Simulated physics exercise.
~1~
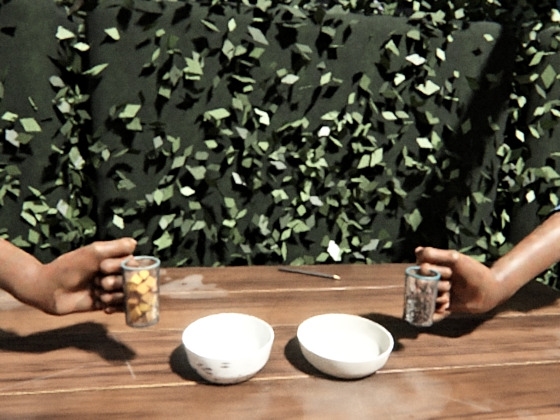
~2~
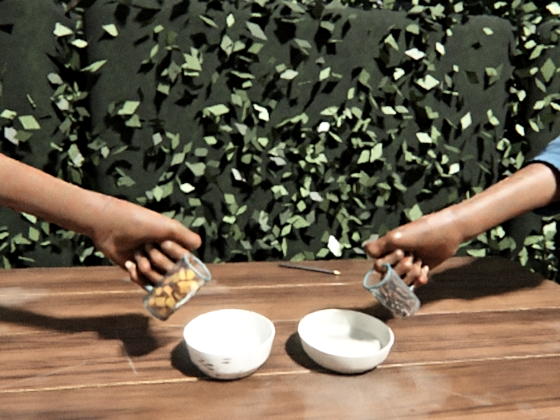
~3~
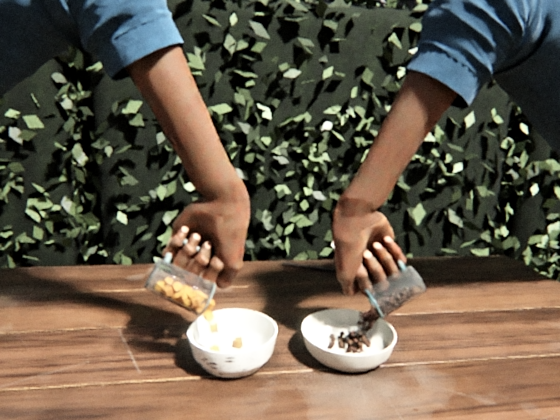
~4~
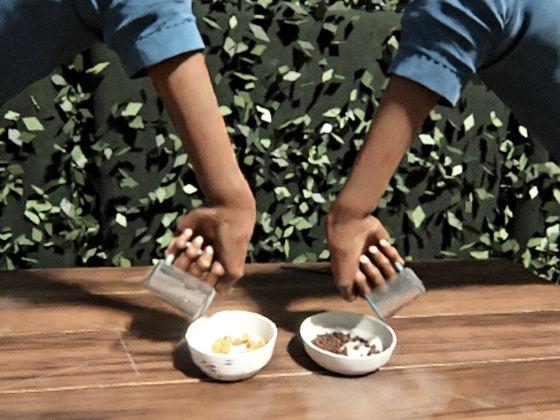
Two hands tipping small clear cups of yellow and dark brown pieces into white bowls, the contents all landing inside.
